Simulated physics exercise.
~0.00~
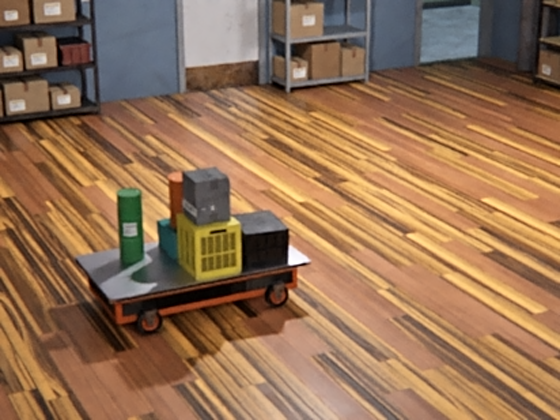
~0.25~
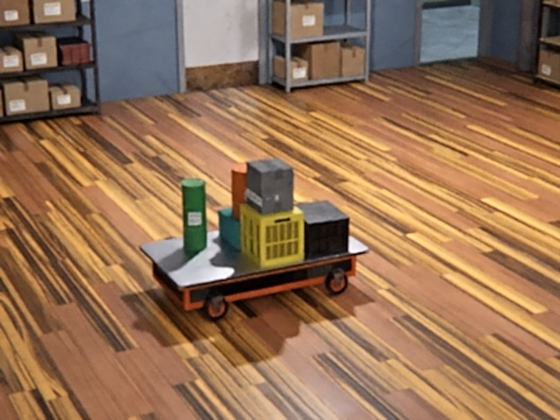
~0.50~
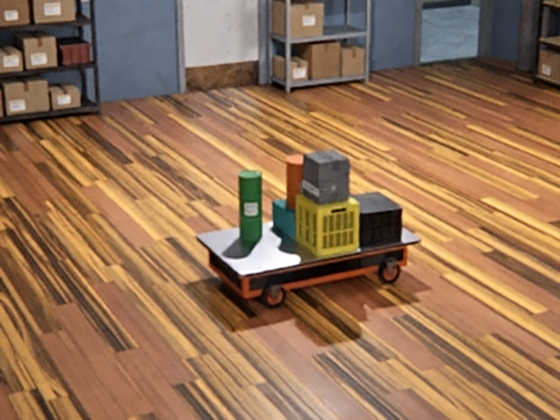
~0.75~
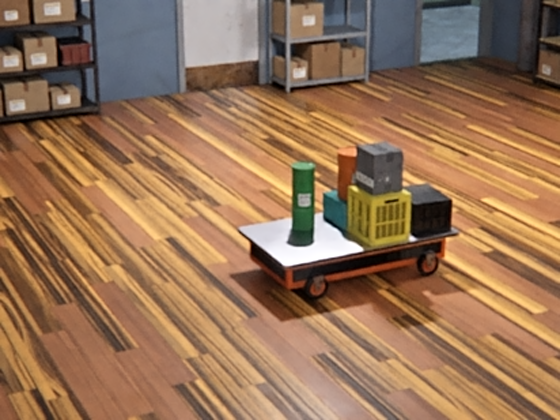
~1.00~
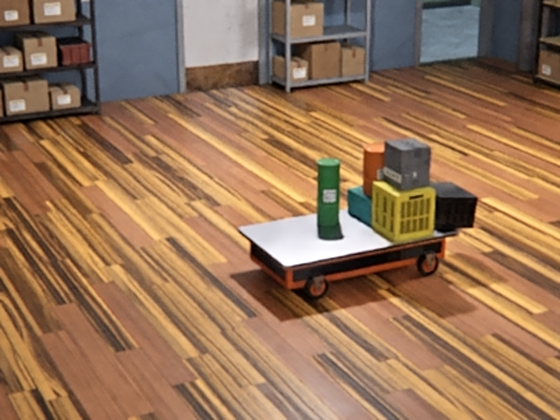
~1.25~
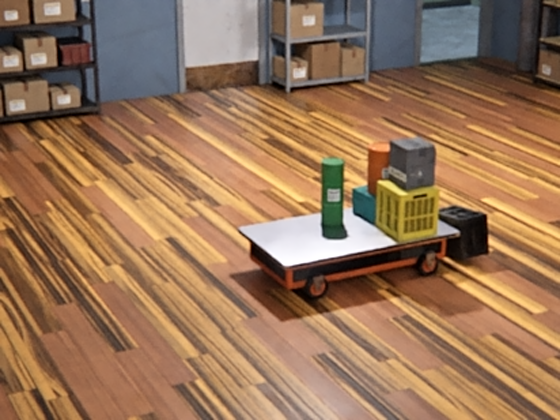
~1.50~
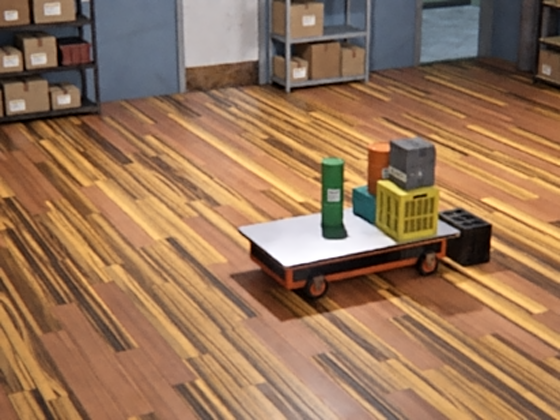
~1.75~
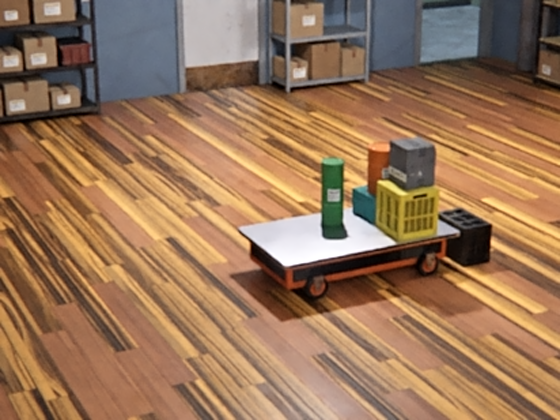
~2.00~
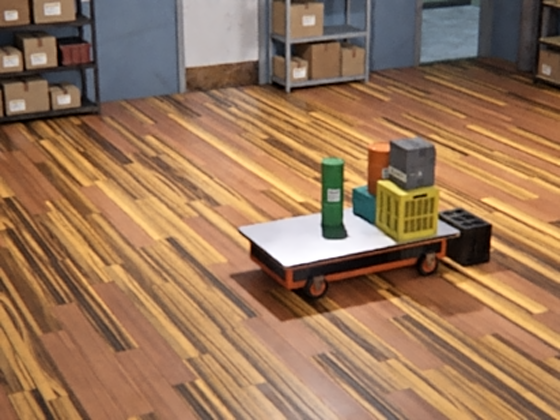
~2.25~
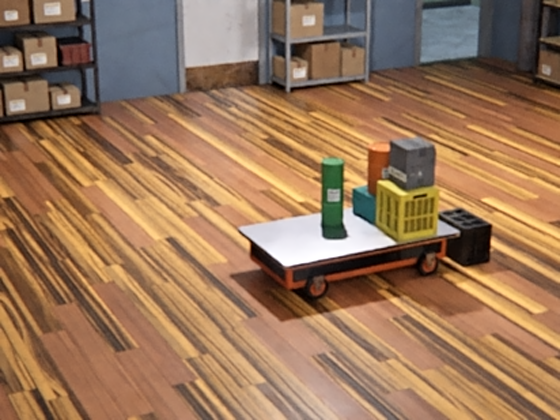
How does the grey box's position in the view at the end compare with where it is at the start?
The grey box starts left of the middle of the view and ends well to the right of it, sitting slightly higher in view than before.
The clip opens on a flat cart at the left of a wood-floored storeroom, carrying a green canister, an orange canister, a yellow crate, a black crate, a grey box and a turquoise parcel. The cart rolls to the right with its load upright, then comes to a halt. As it stops, the items slide to the right along the deck, and the black crate slips past the right edge. It tips over and drops to the floor beside the cart. The other items stay upright on the deck, and everything comes to rest.
